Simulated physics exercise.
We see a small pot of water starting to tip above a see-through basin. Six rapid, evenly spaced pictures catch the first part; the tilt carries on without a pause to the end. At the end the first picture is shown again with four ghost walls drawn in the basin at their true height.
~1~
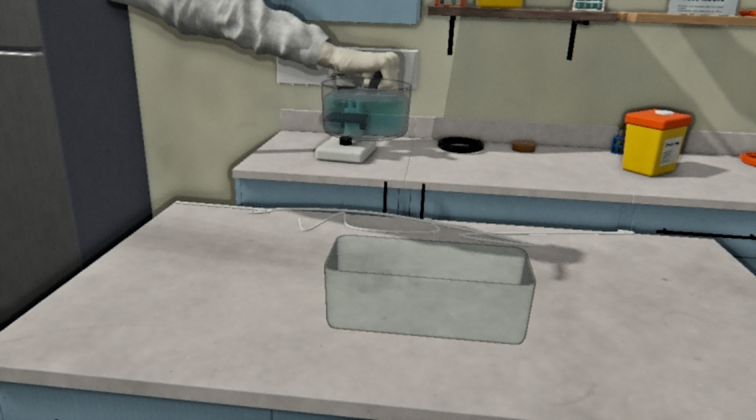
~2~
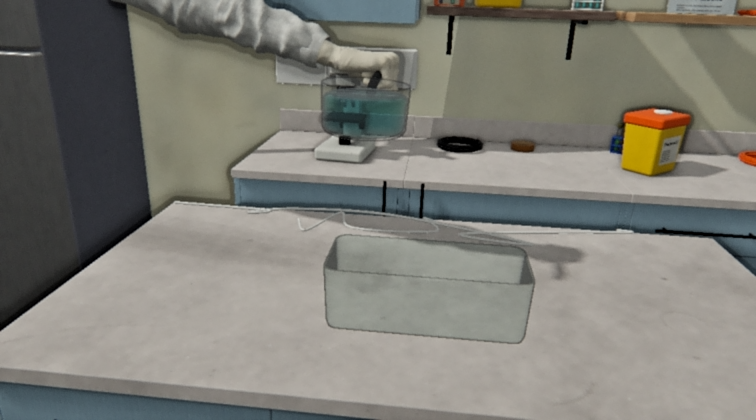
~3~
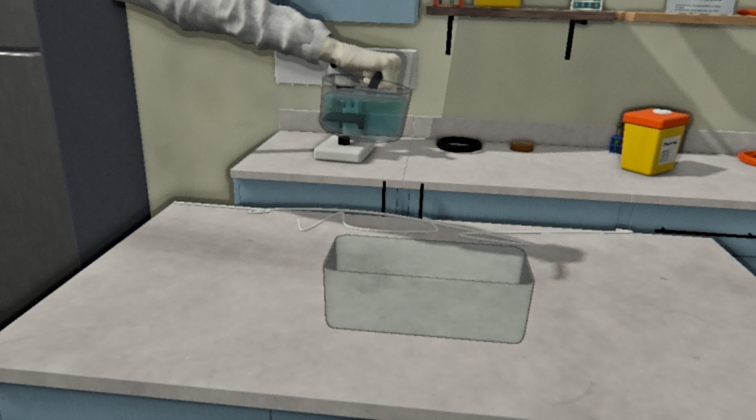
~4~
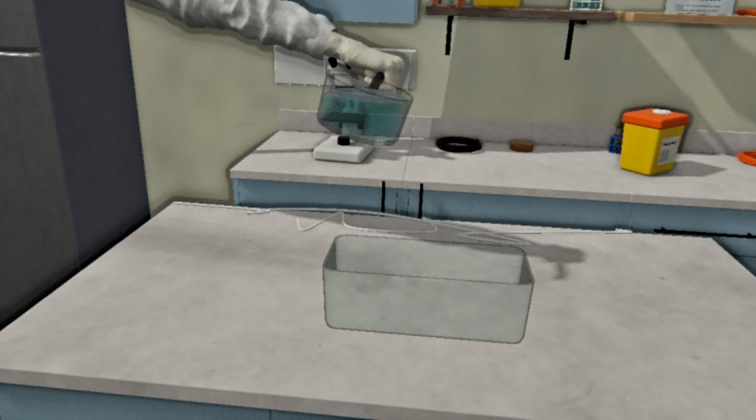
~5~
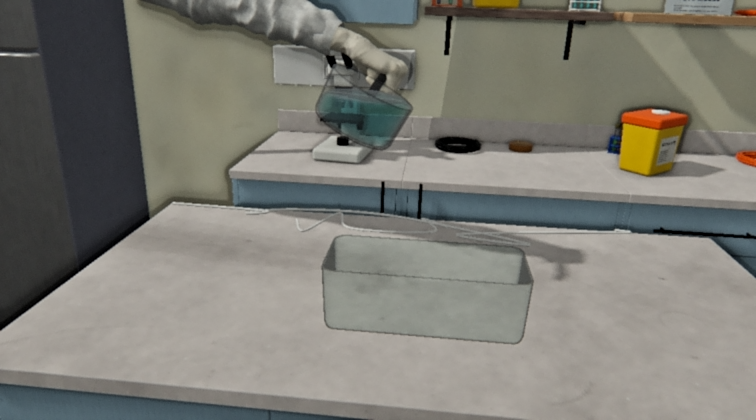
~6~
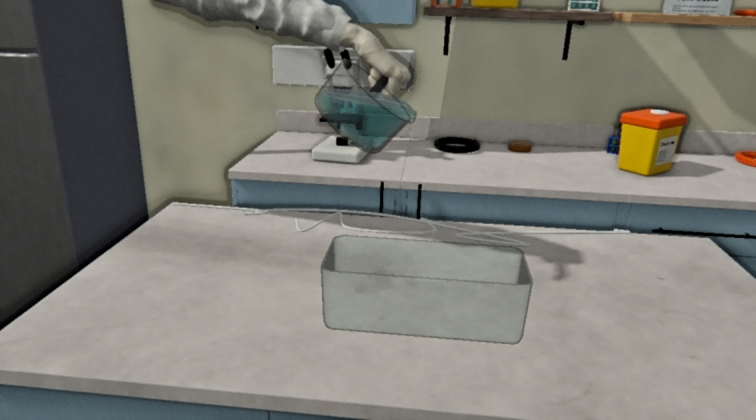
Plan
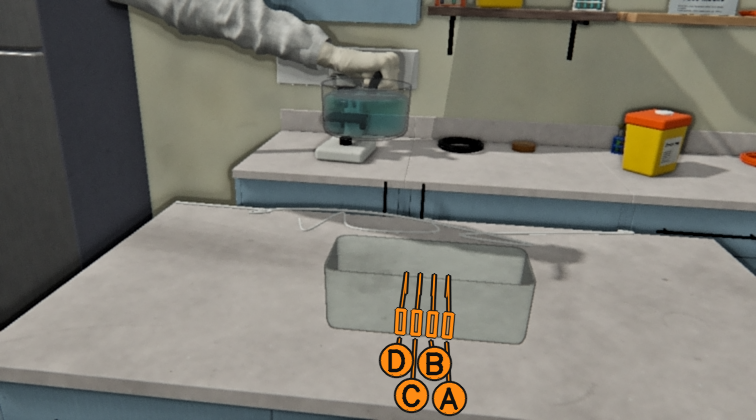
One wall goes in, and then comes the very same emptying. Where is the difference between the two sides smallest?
Best: A.
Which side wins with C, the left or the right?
More ends on the right.
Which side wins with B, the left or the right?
The right side.
On the marked copy, A at (446, 342); B at (430, 341); C at (415, 339); D at (399, 338).
Choosing A, about 53 % ends left of the wall and 44 % right of it; 3 % is lost outside.
Choosing B, about 20 % ends left of the wall and 76 % right of it; 3 % is lost outside.
Choosing C, about 12 % ends left of the wall and 83 % right of it; 5 % is lost outside.
Choosing D, about 12 % ends left of the wall and 82 % right of it; 6 % is lost outside.
